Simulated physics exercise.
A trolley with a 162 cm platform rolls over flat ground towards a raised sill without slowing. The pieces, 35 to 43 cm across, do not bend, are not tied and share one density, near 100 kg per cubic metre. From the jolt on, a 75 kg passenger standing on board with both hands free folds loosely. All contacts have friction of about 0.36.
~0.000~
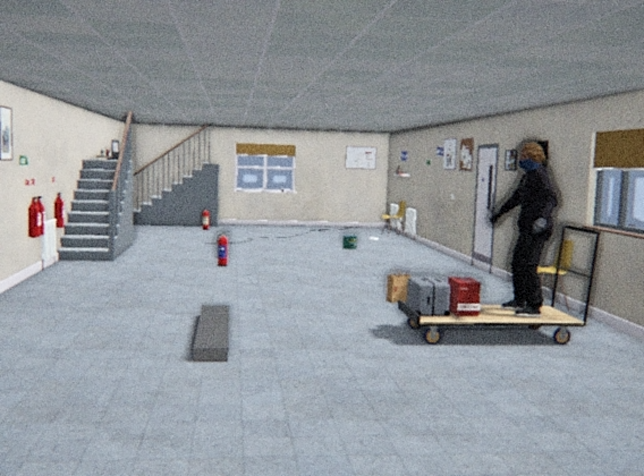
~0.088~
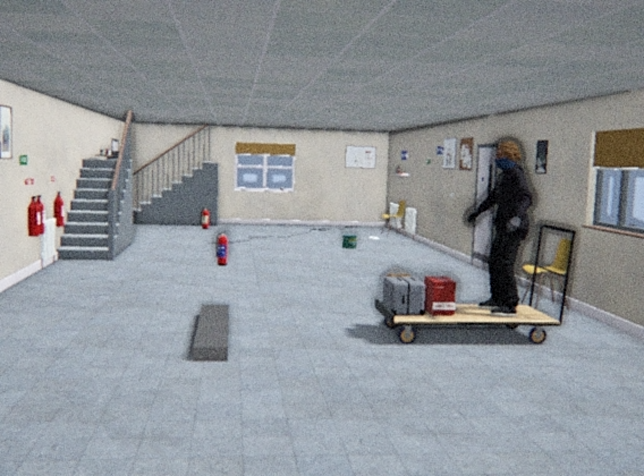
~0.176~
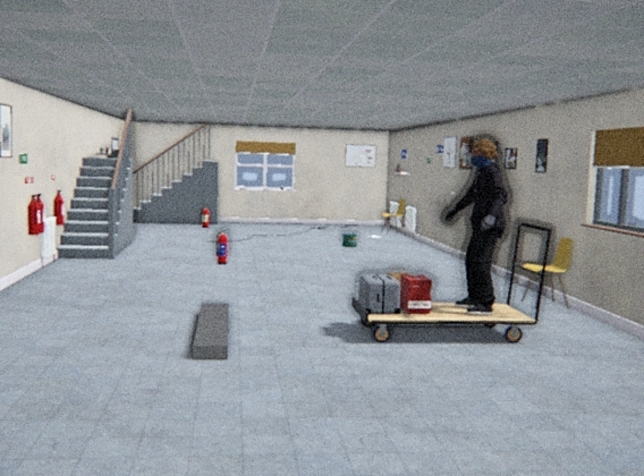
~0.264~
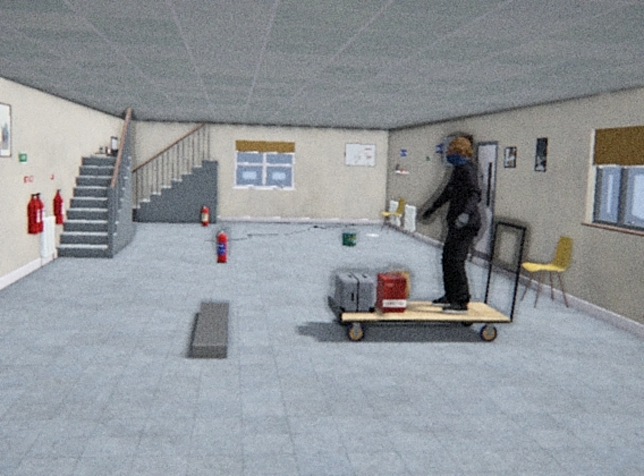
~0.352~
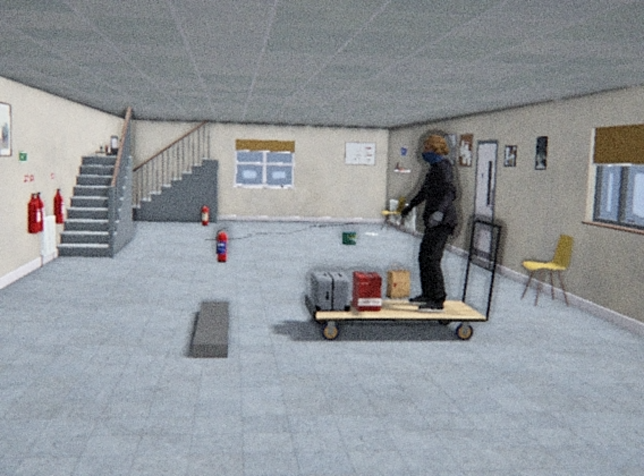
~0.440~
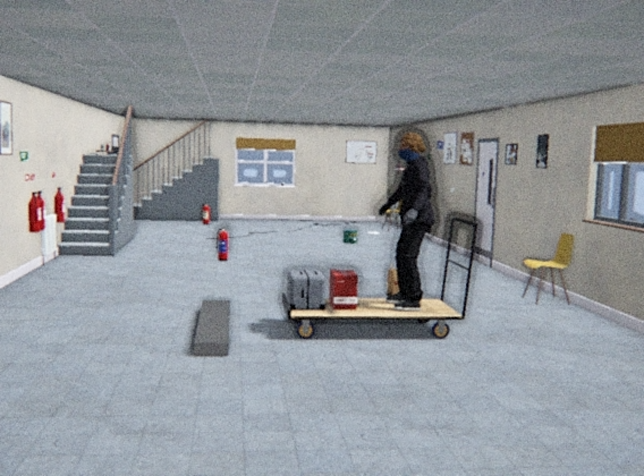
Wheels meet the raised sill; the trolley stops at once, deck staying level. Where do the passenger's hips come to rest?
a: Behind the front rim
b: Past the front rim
Past the front rim (b).
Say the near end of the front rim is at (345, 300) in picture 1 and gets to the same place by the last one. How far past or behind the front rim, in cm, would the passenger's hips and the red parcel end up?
Rest positions: Hips 80 cm behind rim; red 50 cm behind rim.
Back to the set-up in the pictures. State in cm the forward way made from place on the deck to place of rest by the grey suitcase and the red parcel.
About: Grey 55, red 0.
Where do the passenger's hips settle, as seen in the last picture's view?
About (92, 313).
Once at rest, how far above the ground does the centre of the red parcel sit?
Close to 40 cm above the ground.
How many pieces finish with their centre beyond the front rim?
1.
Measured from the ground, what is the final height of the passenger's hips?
Hip height: Approx. 20 cm.
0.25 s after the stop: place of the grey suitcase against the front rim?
About 20 cm behind the rim.
After 0.66 s the deck stops.
After 1.21 s the passenger's hips are 28 cm behind the rim, near (250, 261) in the last picture's view.
After 1.66 s the passenger's hips are 45 cm past the rim, near (172, 281) in the last picture's view.
When all is still (4.7 s), past the rim, grey suitcase and the passenger's hips; behind it, red parcel.
